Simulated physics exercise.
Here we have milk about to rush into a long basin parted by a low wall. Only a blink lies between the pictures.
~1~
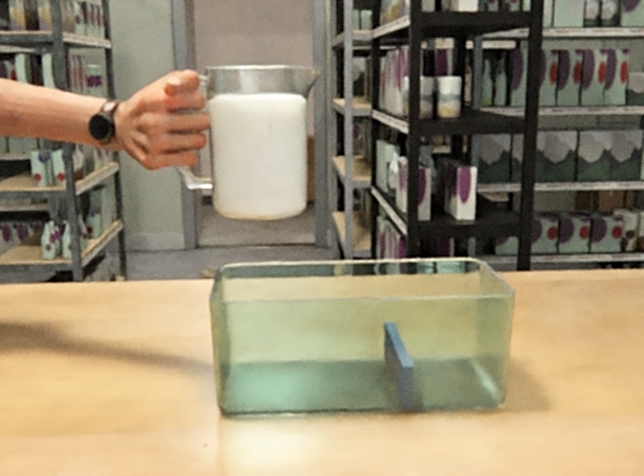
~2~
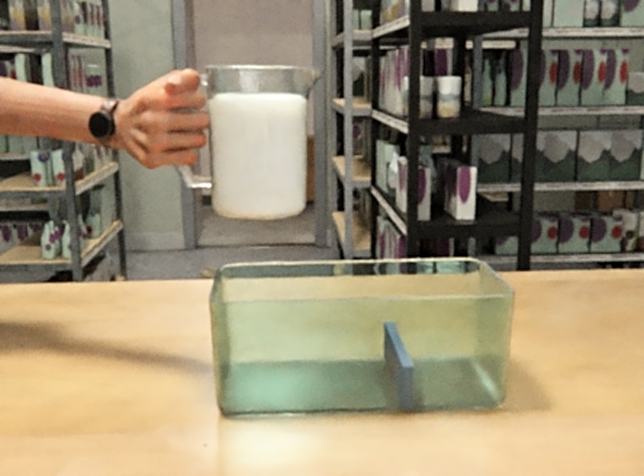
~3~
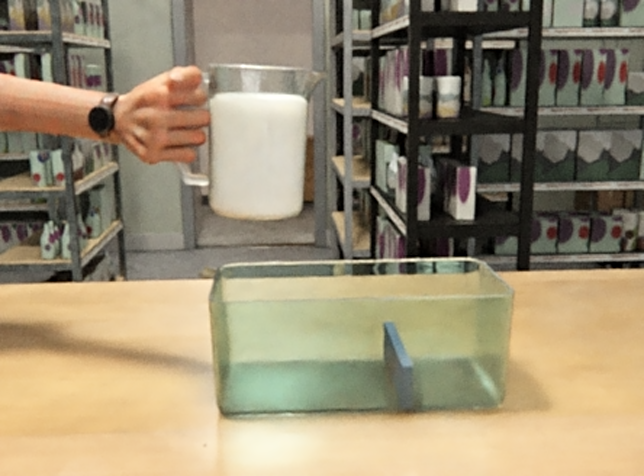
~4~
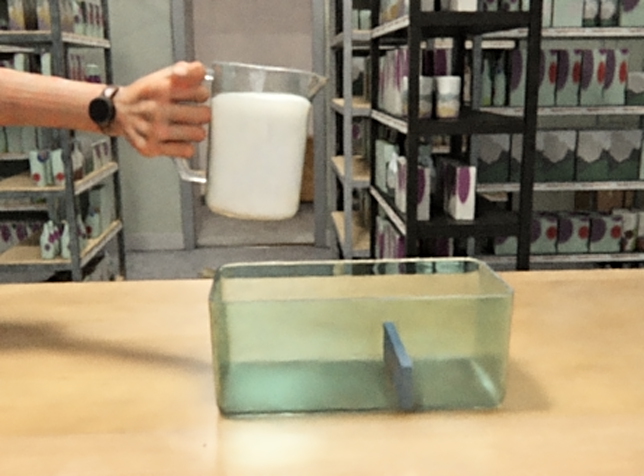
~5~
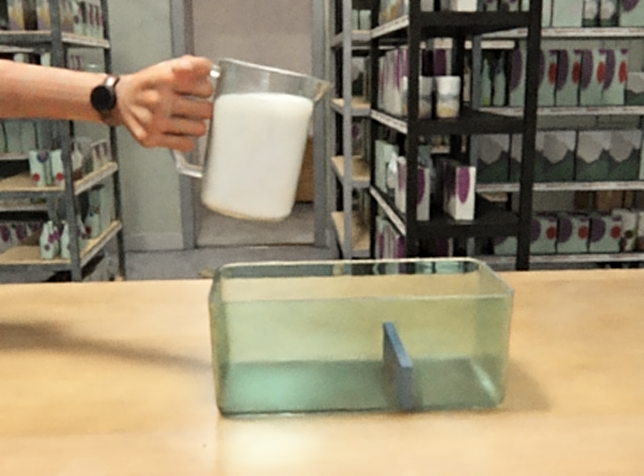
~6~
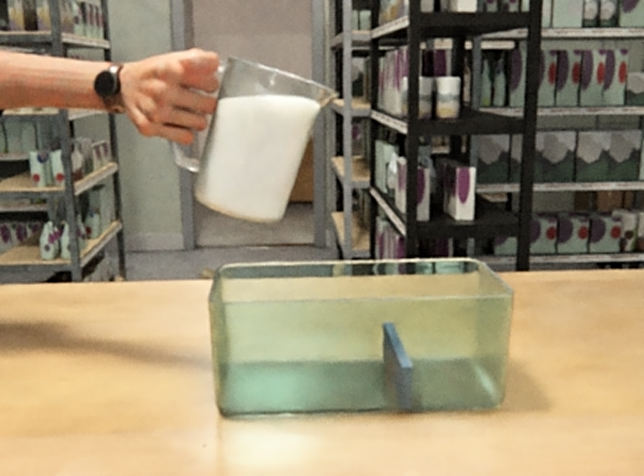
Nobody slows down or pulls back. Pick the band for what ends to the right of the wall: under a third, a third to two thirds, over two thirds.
It comes to between a third and two thirds.
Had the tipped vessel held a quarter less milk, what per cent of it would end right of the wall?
Close to 30 per cent.
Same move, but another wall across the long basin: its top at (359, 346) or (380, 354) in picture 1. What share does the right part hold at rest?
First some 90, then 70 per cent.
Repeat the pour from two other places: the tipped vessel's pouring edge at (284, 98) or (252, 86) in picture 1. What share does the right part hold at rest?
Near 5 % and 5 %.
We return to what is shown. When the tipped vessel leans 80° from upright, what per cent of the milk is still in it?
About 80 per cent.
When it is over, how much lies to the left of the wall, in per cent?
Roughly 50 in a hundred.
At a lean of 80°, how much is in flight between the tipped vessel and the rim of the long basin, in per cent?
About 15 per cent.
A moment on, the tilt is 80° and 81 per cent is still to pour, 0 is left of the wall and 3 right of it.
Next, the tilt is 112° and 25 per cent is still to pour, 19 is left of the wall and 35 right of it.
Then the tilt is 114° and 1 per cent is still to pour, 48 is left of the wall and 47 right of it.
Later the tilt is 114° and 0 per cent is still to pour, 51 is left of the wall and 47 right of it.
At rest 51 per cent lies left of the wall, 48 right of it and 1 outside.
